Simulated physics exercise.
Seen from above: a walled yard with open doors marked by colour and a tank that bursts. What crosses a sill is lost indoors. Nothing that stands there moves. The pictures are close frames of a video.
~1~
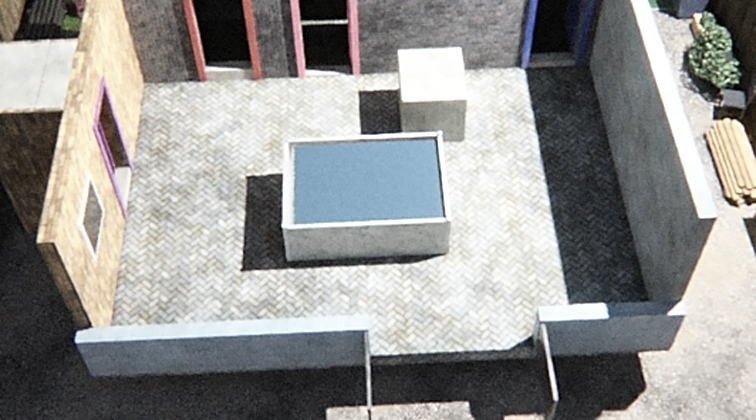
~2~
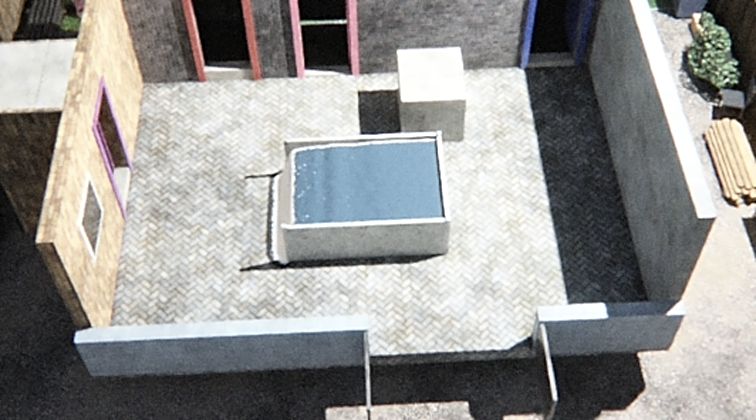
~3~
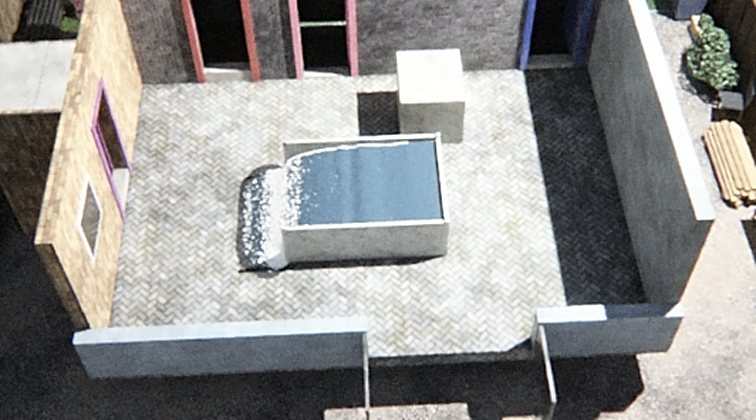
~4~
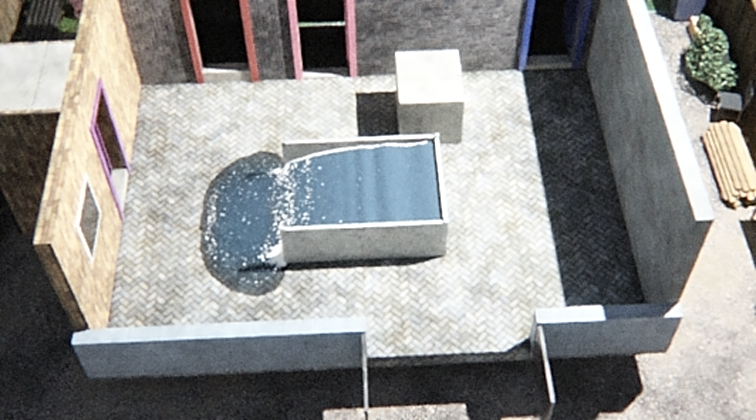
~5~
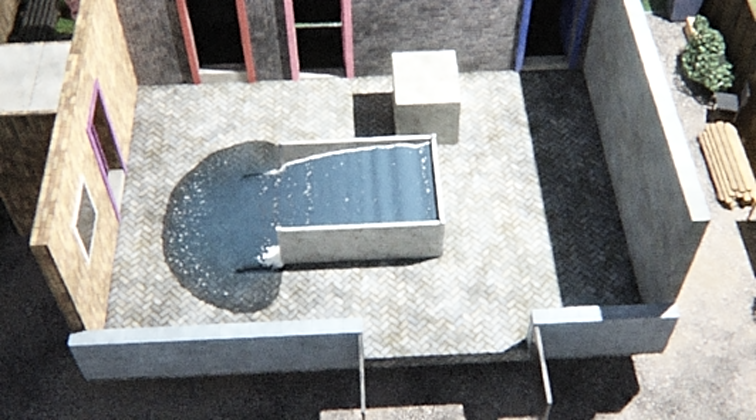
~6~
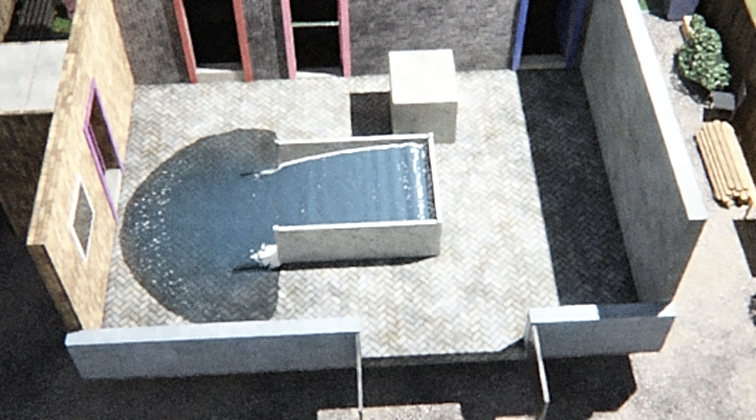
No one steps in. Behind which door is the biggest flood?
The purple door.
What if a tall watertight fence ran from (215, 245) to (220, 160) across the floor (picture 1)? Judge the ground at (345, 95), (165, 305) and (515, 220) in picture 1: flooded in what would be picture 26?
As listed: Awash, under water, no water.
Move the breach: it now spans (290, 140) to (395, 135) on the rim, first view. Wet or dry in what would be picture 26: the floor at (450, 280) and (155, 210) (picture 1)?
As listed: Dry, awash.
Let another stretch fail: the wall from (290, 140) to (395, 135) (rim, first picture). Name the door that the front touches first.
I say the pink door.
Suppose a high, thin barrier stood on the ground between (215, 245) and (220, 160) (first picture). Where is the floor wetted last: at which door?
The blue-painted one.
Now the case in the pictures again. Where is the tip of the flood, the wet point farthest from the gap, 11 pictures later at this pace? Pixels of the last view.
Close to (134, 92).
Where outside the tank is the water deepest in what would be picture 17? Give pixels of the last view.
At about (98, 356).
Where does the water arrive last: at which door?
It is the one in blue.
A moment on, water covers 30 % of the floor; red door not reached, purple door some in, pink door not reached, blue door not reached.
Next, water covers 30 % of the floor; red door wet at the sill, nothing in, purple door a lot in, pink door not reached, blue door not reached.
Then, water covers 45 % of the floor; red door wet at the sill, nothing in, purple door a lot in, pink door wet at the sill, nothing in, blue door not reached.
Later, water covers 80 % of the floor; red door wet at the sill, nothing in, purple door a lot in, pink door wet at the sill, nothing in, blue door wet at the sill, nothing in.
In the end, water covers 95 % of the floor; red door wet at the sill, nothing in, purple door a lot in, pink door a trickle in, blue door wet at the sill, nothing in; the purple door has let in the most.
